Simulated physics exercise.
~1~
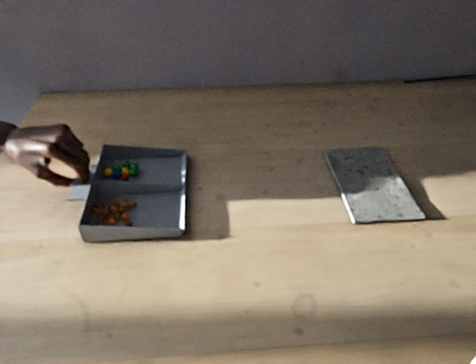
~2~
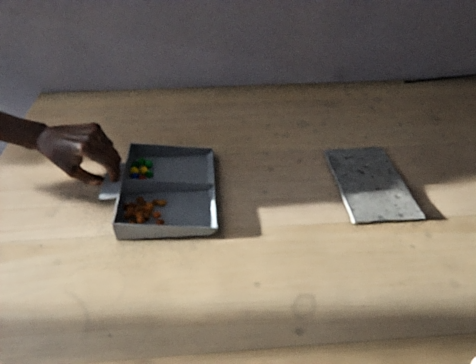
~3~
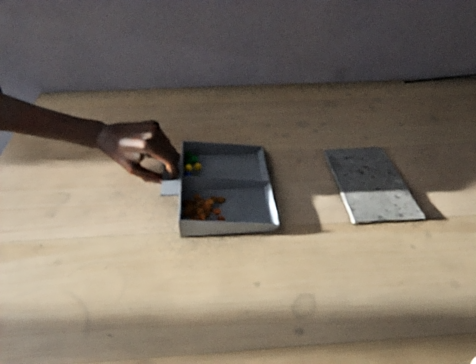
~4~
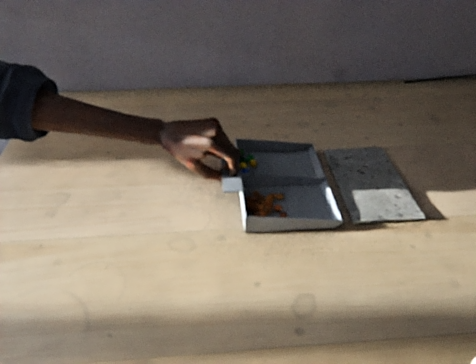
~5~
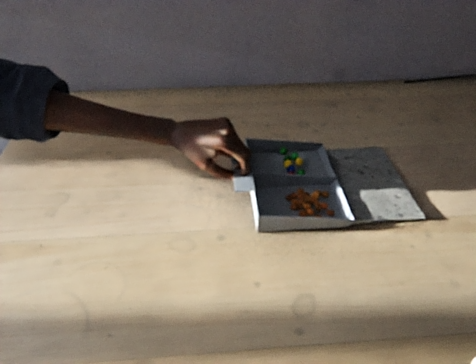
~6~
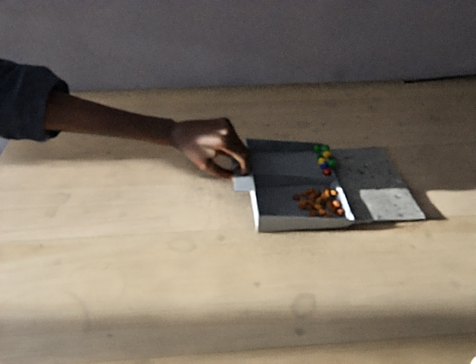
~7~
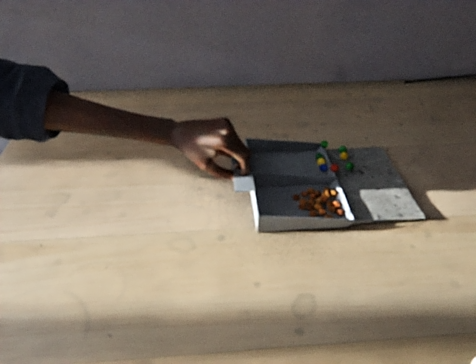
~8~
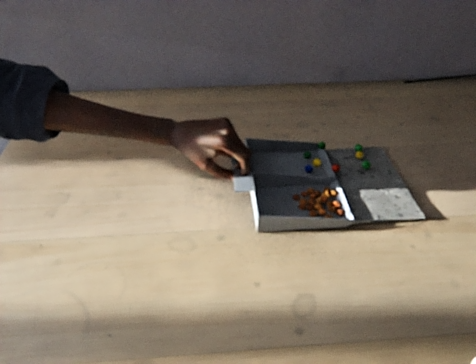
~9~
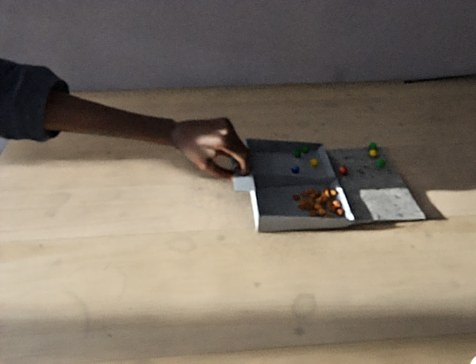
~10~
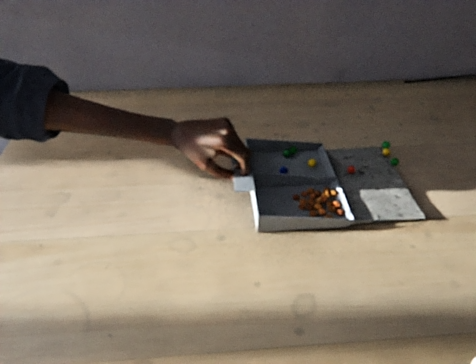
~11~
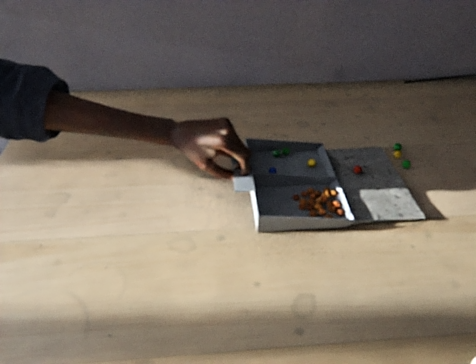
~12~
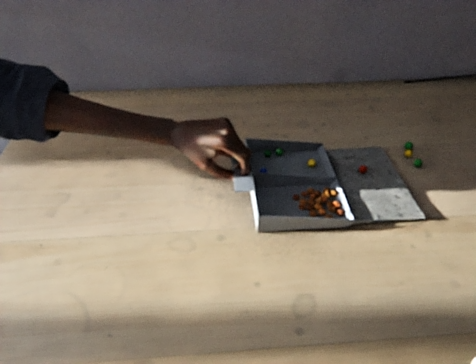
The clip shows a hand pushing a shallow divided tray rightward across a wooden table until it stops against a flat grey slab. The orange pieces slide forward but stay inside, while some colourful round pieces roll over the front and come to rest beyond it.
